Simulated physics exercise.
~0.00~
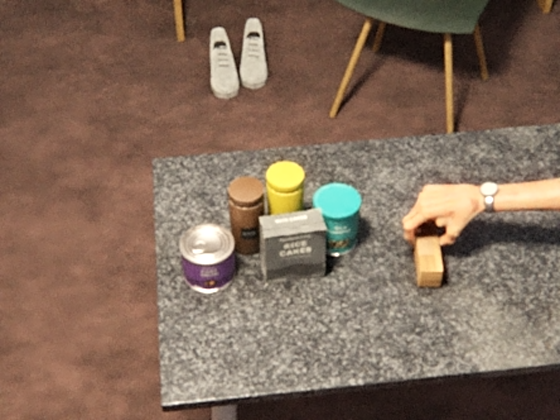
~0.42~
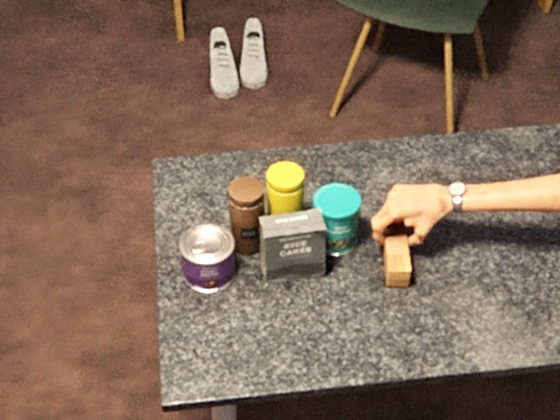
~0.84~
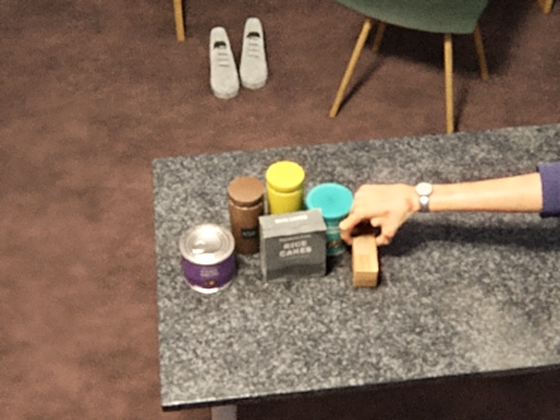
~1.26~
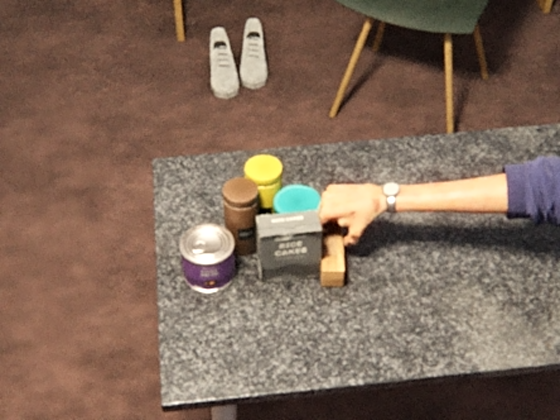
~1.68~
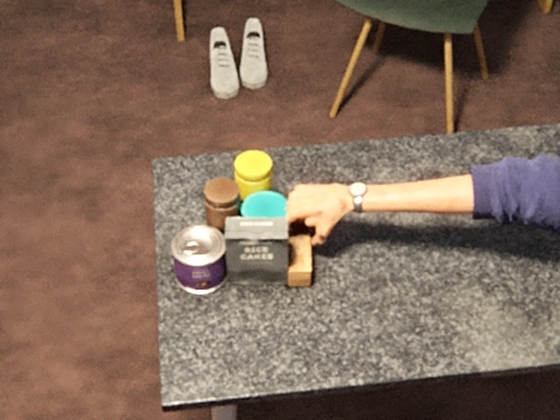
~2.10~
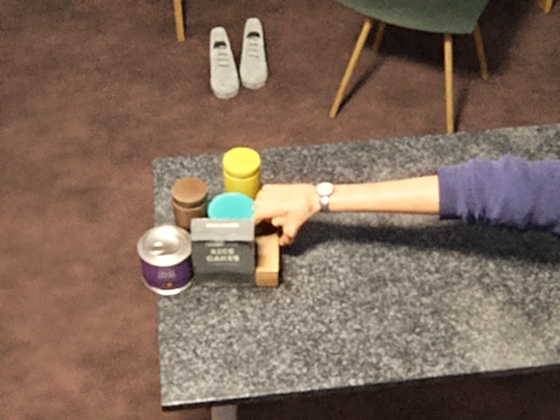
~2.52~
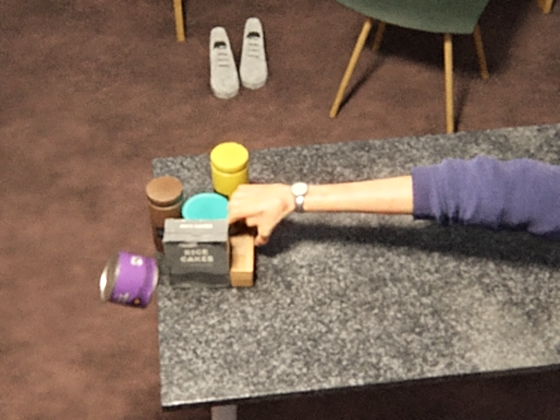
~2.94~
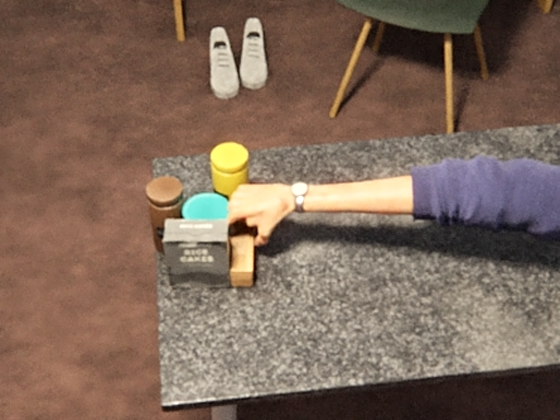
On a speckled grey table above a brown carpet, a purple tub, a brown jar, a yellow jar, a turquoise tin and a grey packet stand clustered near the left end. A hand wearing a watch slides a small wooden block leftward toward them. The block nears the turquoise tin, which shifts left, and soon the whole group is moving toward the edge. The purple tub, leading the way, reaches the edge, tips over it and drops out of sight. The hand stops, leaving the grey packet, both jars and the tin upright on the table.
